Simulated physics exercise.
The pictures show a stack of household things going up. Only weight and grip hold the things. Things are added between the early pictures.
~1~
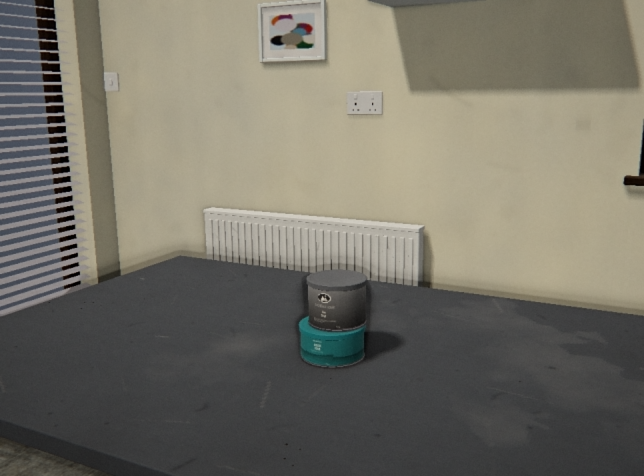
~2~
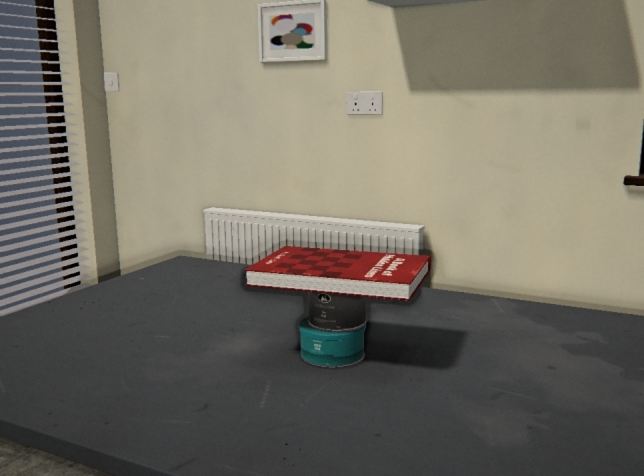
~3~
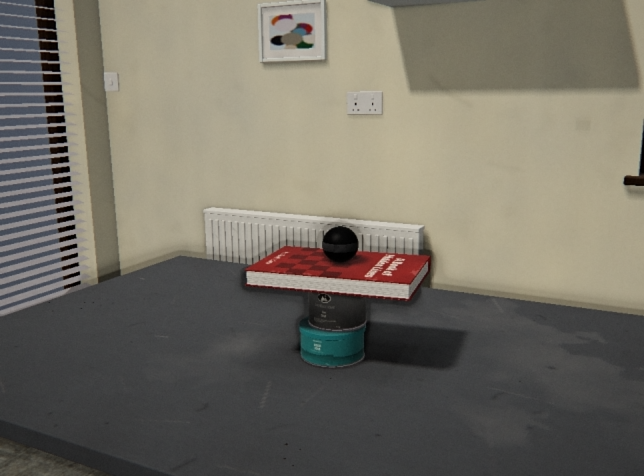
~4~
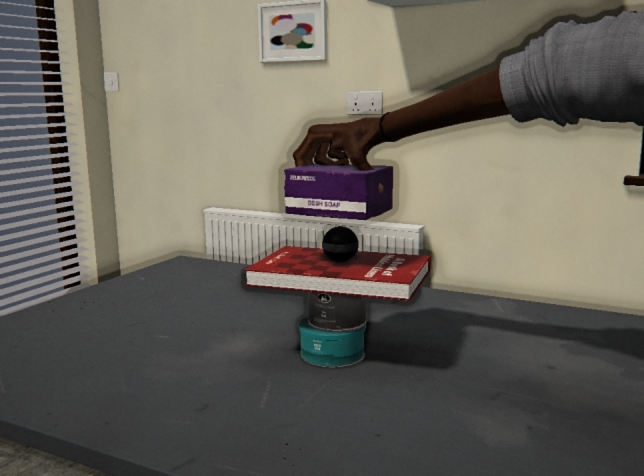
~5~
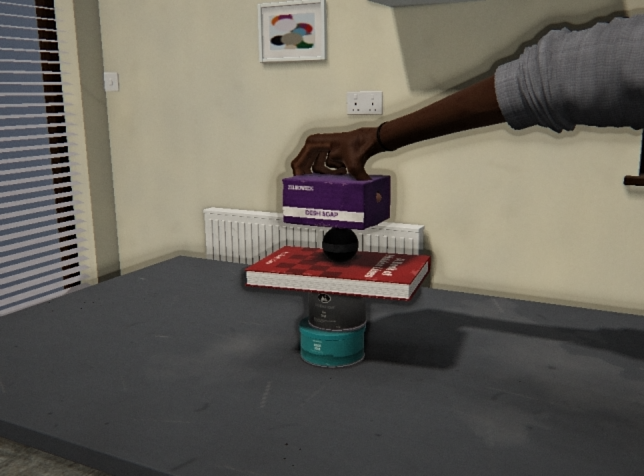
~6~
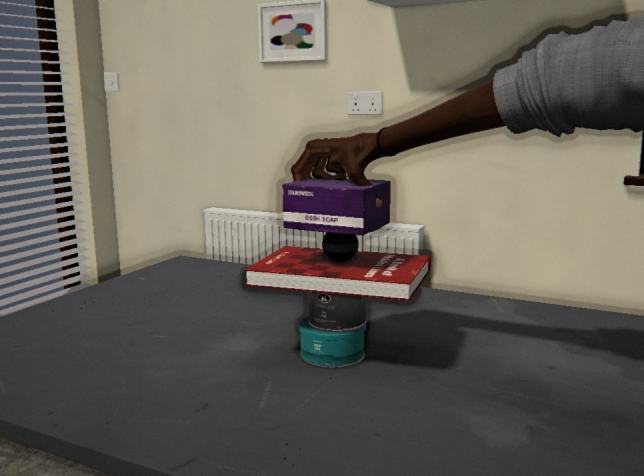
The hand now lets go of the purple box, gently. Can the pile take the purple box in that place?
Here the pile comes apart.
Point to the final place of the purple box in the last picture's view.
Around (208, 317).
Then, 0.50 s after the last picture, purple box tipped 51° from how it was near (307, 213).
Then, 0.80 s after the last picture, purple box on its side near (272, 214).
Then, 1.10 s after the last picture, purple box now fallen.
Then, 1.20 s after the last picture, things are still on the move.
At rest, fallen, purple box; the other 4 in place. Seen from the same camera at the end, purple box near (208, 317). The pile gives way.
